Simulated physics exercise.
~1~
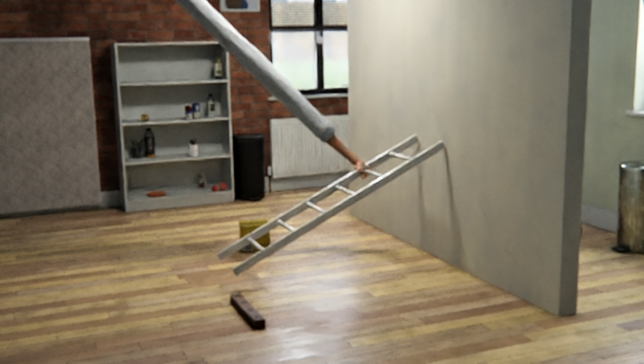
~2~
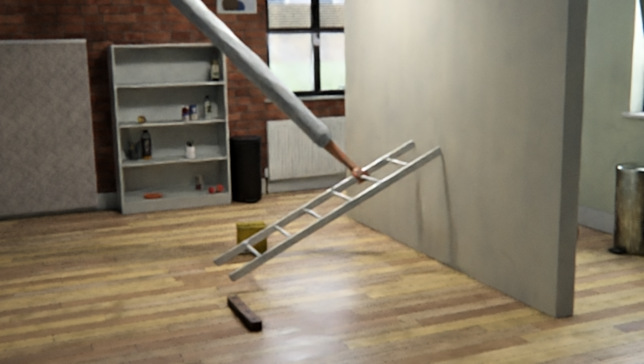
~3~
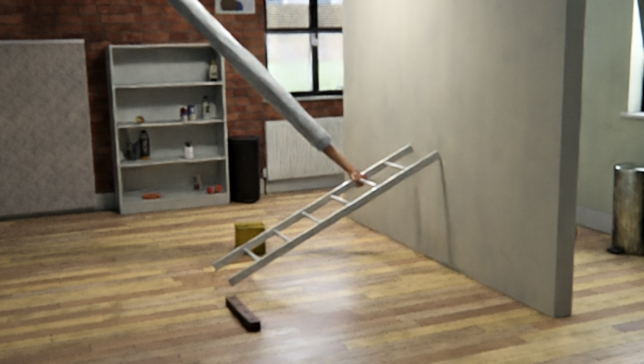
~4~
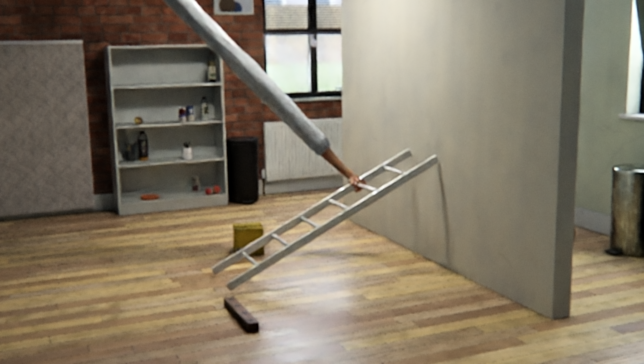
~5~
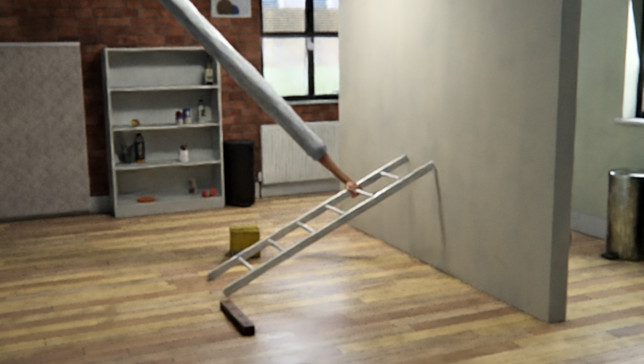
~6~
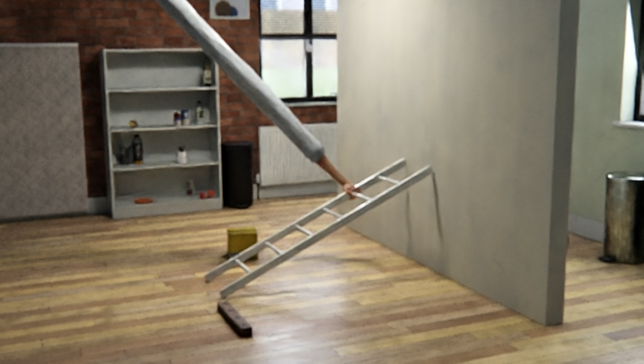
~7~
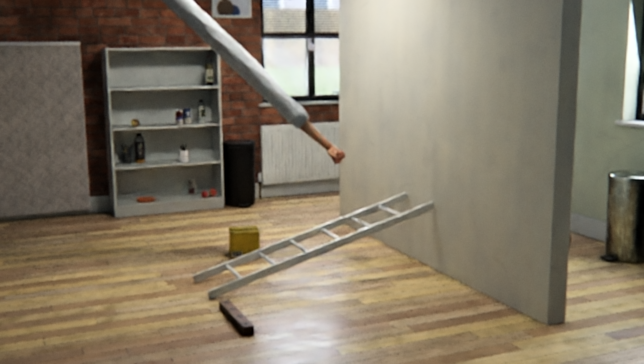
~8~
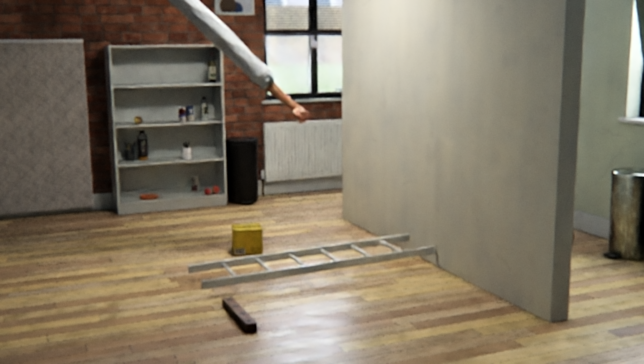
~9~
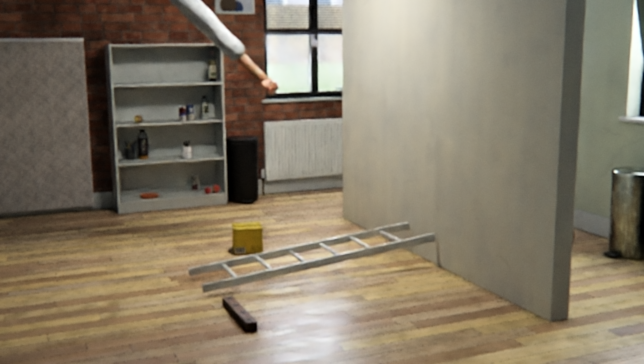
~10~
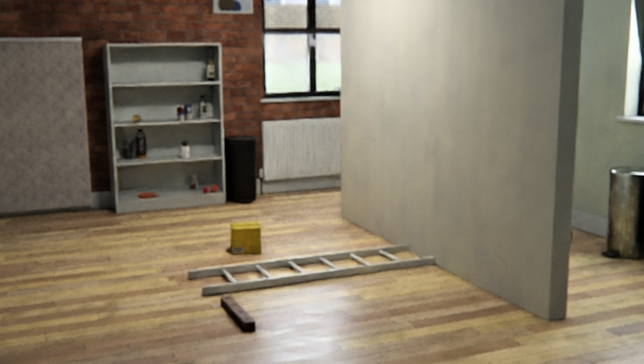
White gate leaning at a slant against a wall, released by a withdrawing hand, slipping down, bouncing slightly and settling flat on the floor.
